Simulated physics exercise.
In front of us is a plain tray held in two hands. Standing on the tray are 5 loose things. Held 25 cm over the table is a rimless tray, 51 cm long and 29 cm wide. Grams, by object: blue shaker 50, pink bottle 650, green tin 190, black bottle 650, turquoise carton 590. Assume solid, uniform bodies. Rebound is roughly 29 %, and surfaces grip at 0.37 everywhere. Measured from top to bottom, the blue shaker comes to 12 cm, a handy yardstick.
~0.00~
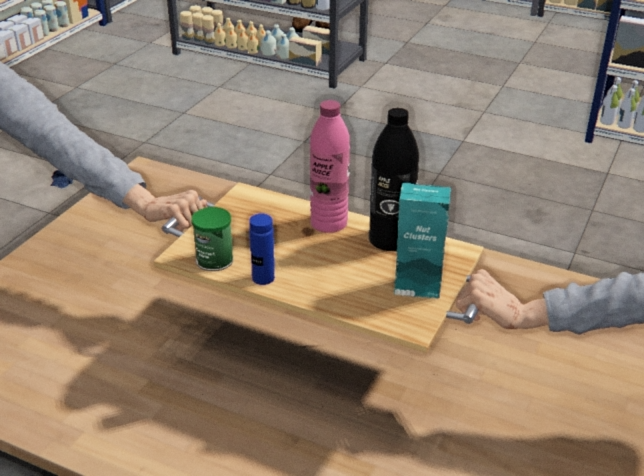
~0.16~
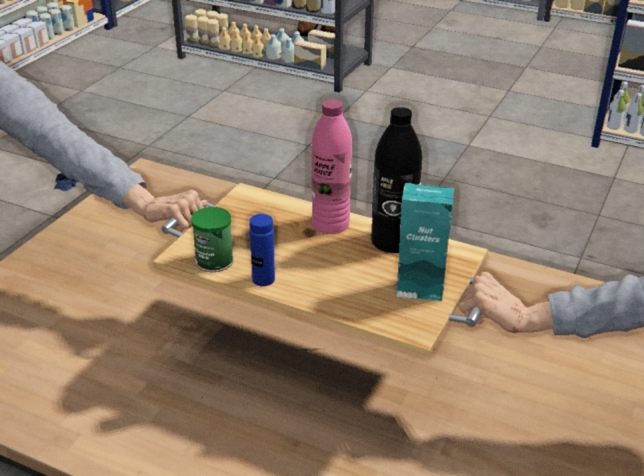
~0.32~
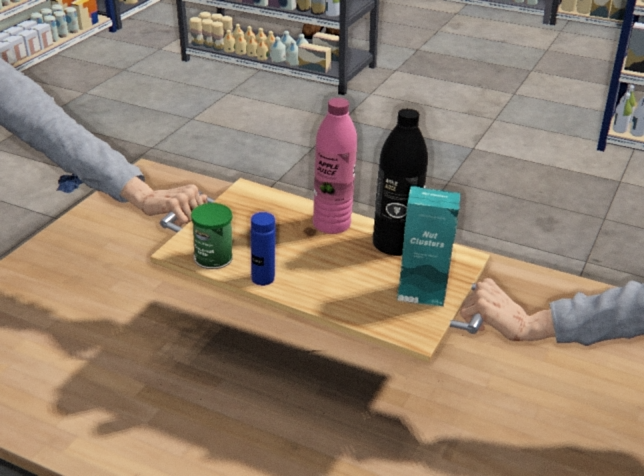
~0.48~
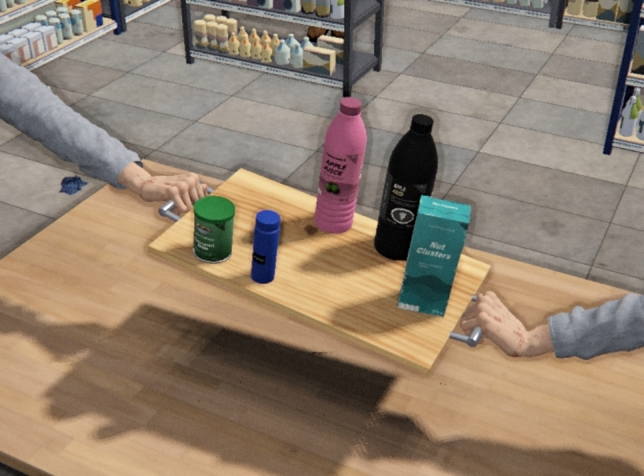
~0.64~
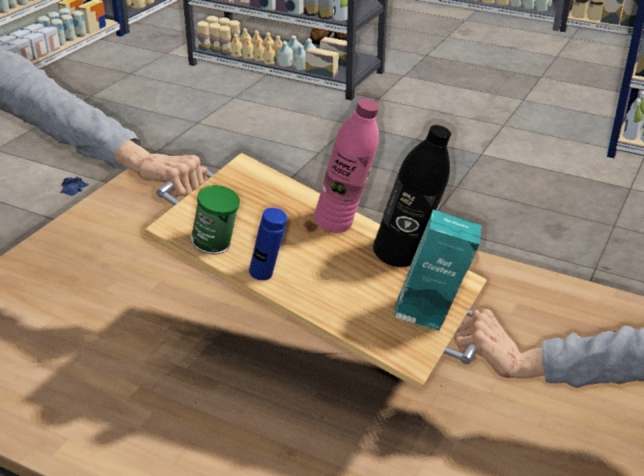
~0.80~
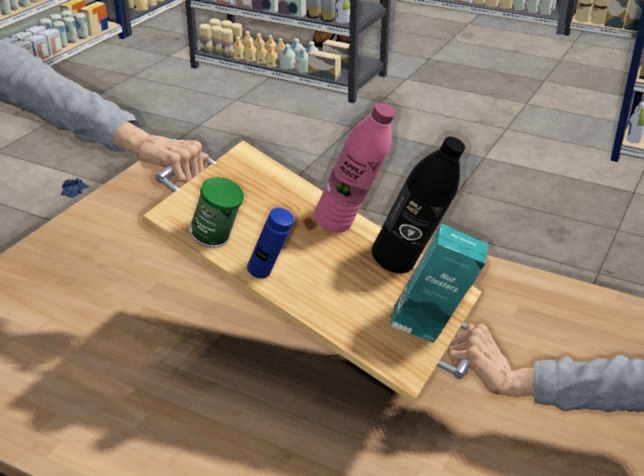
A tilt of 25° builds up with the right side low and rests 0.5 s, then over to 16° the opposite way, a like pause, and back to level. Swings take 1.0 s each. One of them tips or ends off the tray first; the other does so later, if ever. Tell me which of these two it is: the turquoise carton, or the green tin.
Of the two, it is the former.
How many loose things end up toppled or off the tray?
So, 5 in all.
By 1.60 s, tray at 25°, right edge down; blue shaker, black bottle and turquoise carton now off the tray; green tin 25 cm from its spot near (346, 301); pink bottle rocked 35° off its seat.
By 2.30 s, tray at 9°, left edge down; pink bottle and green tin now off the tray.
When it is over (4.5 s), off the tray, blue shaker, pink bottle, green tin, black bottle and turquoise carton. End places, in pixels of the last picture, turquoise carton near (546, 415). Turquoise carton went at 1.24 s; green tin went at 1.86 s.
